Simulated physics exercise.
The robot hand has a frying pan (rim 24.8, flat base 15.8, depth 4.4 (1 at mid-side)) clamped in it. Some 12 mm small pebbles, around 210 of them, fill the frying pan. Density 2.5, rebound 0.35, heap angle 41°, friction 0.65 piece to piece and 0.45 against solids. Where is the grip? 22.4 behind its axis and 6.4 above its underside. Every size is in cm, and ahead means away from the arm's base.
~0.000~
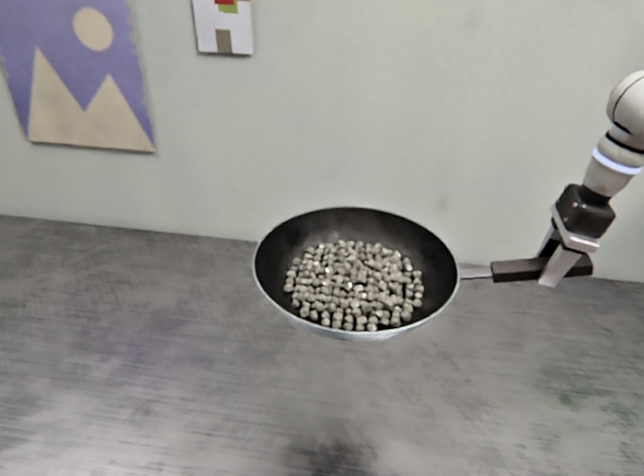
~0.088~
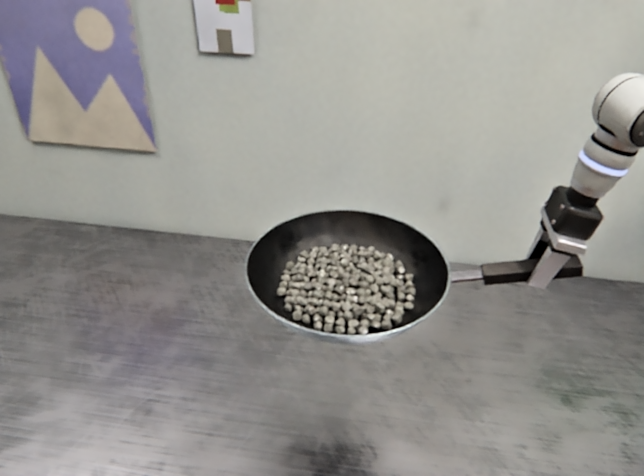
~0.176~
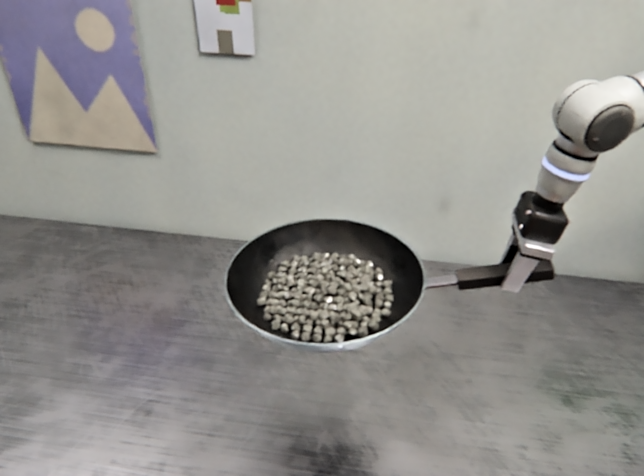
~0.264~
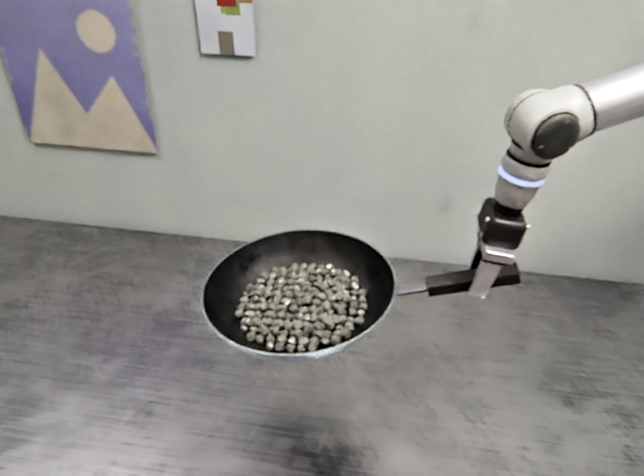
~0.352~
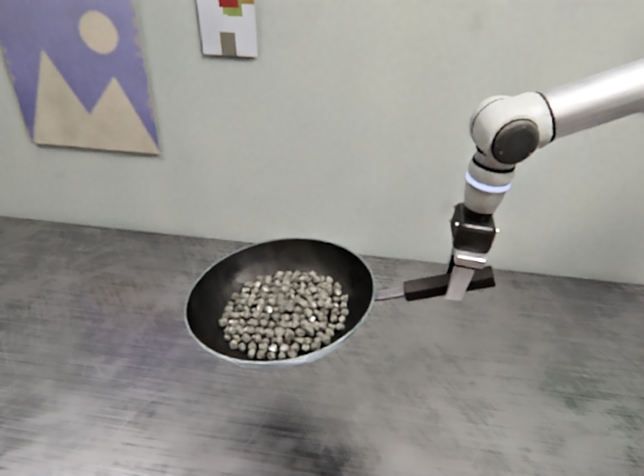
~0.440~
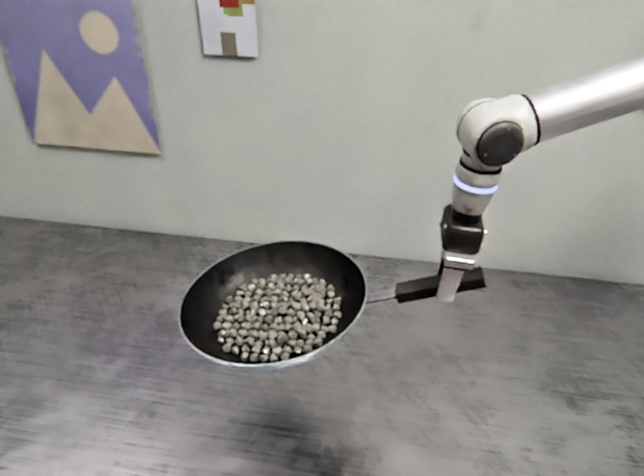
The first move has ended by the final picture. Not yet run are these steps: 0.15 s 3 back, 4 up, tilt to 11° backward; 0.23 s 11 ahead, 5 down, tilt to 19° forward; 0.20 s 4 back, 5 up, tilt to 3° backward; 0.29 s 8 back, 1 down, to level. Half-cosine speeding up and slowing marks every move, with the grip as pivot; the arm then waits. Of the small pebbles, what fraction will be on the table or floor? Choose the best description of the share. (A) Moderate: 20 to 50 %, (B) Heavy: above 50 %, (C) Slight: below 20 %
B.
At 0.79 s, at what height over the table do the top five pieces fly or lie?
Around 29 cm above the table.
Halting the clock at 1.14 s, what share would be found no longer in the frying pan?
Share out: Approx. 65 %.
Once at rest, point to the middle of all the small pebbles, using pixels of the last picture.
The centre of the pieces at rest lies close to (317, 400).
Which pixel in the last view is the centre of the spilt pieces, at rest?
The centre sits at roughly (337, 403).
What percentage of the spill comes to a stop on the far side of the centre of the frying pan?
Of the spill: Approx. 20 %.
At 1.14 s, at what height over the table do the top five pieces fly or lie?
39 cm, roughly.
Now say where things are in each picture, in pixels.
In the first frame, frying pan middle at (354, 275), level; upper third of the load around (353, 280), from x 290 to 420, top at y 245; 208 in the frying pan.
In the second frame, frying pan middle at (346, 278), level; upper third of the load around (346, 283), from x 280 to 410, top at y 250.
In the third frame, frying pan middle at (325, 286), tilted 3° forward; upper third of the load around (327, 290), from x 260 to 390, top at y 255.
In the fourth frame, frying pan middle at (300, 297), tilted 5° forward; upper third of the load around (323, 302), from x 240 to 365, top at y 265.
In the fifth frame, frying pan middle at (283, 304), tilted 7° forward; upper third of the load around (316, 306), from x 225 to 345, top at y 275.
In the sixth frame, frying pan middle at (276, 307), tilted 8° forward; upper third of the load around (309, 308), from x 215 to 340, top at y 275; 208 in the frying pan.
By 0.79 s, tilted 18° forward, highest piece 30 above the table; 37 in the frying pan, 171 in flight or on a rim.
By 1.14 s, tilted 2° backward, highest piece 42 above the table; 116 on the table or floor, 77 in the frying pan, 15 in flight or on a rim.
By 1.51 s, level, highest piece 24 above the table; 125 on the table or floor, 79 in the frying pan, 4 in flight or on a rim.
By 2.56 s, level, highest piece 24 above the table; 129 on the table or floor, 79 in the frying pan.
Final count, 129 on the table or floor, 79 in the frying pan. That is 62 % on the table or floor.
